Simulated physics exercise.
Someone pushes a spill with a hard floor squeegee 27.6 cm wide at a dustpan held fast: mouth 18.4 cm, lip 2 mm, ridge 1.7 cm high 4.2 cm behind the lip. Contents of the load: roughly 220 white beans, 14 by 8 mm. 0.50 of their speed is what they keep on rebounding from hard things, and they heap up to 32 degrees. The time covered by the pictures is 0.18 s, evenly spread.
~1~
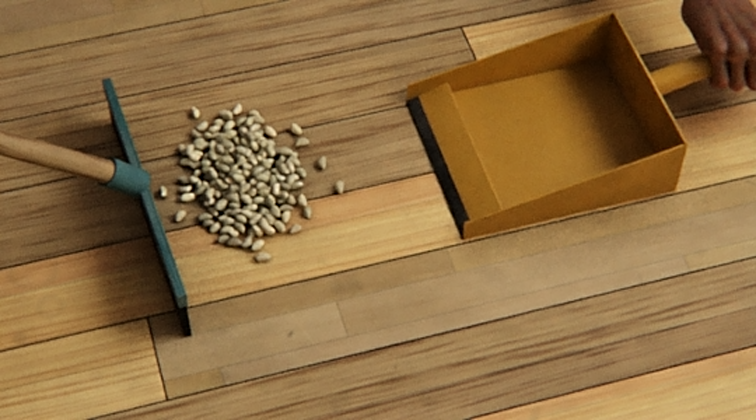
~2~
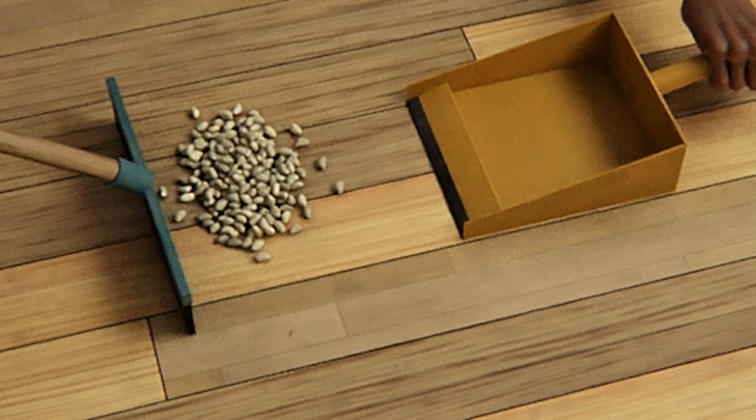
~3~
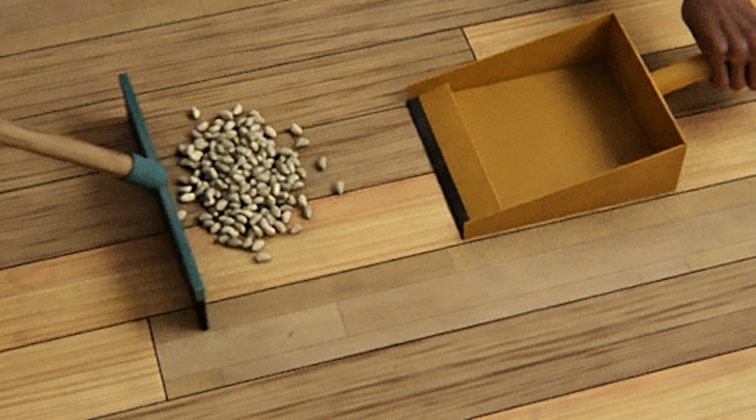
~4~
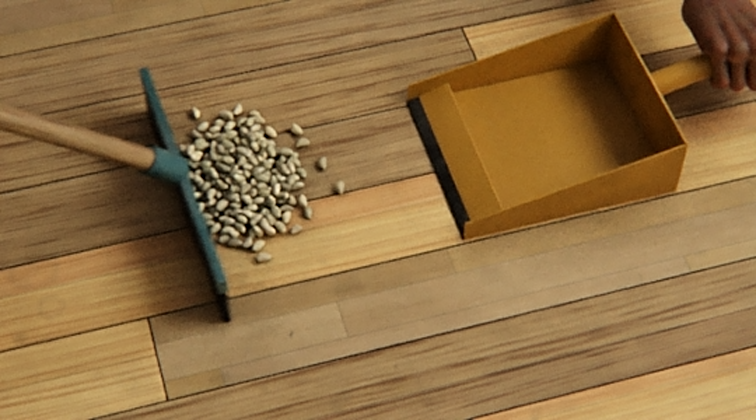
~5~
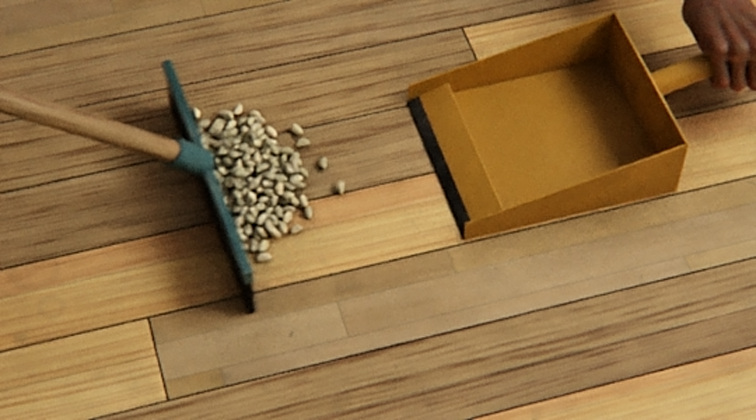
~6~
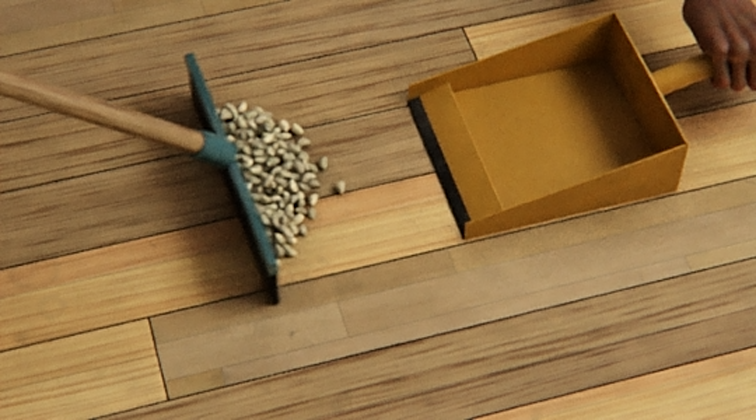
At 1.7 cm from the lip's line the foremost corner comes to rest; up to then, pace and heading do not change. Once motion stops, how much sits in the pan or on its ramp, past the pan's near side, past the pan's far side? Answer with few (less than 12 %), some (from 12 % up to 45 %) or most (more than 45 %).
Pan - some; near side - few; far side - some.
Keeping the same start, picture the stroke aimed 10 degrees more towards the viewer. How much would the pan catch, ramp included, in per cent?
Result: Close to 35 %, ramp counted.
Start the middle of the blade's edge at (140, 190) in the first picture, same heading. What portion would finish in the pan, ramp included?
35 per cent, roughly.
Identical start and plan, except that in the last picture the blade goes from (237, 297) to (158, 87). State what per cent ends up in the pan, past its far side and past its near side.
Pan 30, far 15, near 5.
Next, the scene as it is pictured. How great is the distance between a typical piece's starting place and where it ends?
Median: Approx. 20 cm.
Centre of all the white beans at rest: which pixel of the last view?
Close to pixel (426, 122).
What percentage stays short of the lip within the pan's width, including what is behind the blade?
Some 35 per cent end up there.
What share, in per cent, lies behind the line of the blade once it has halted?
Near 0 percent, give or take.
Then, 0.14 s after the last picture, middle of the blade 11 cm from the lip; 0 % over the lip, far side 20 %, near side 0 %.
Then, 0.23 s after the last picture, middle of the blade 5 cm from the lip; 10 % over the lip, far side 25 %, near side 0 %.
Then, 0.46 s after the last picture, middle of the blade 3 cm from the lip; 35 % over the lip, far side 30 %, near side 0 %.
In the end, pan 35 %, near side 0 %, far side 30 %, in front of the lip or behind the blade 35 %.
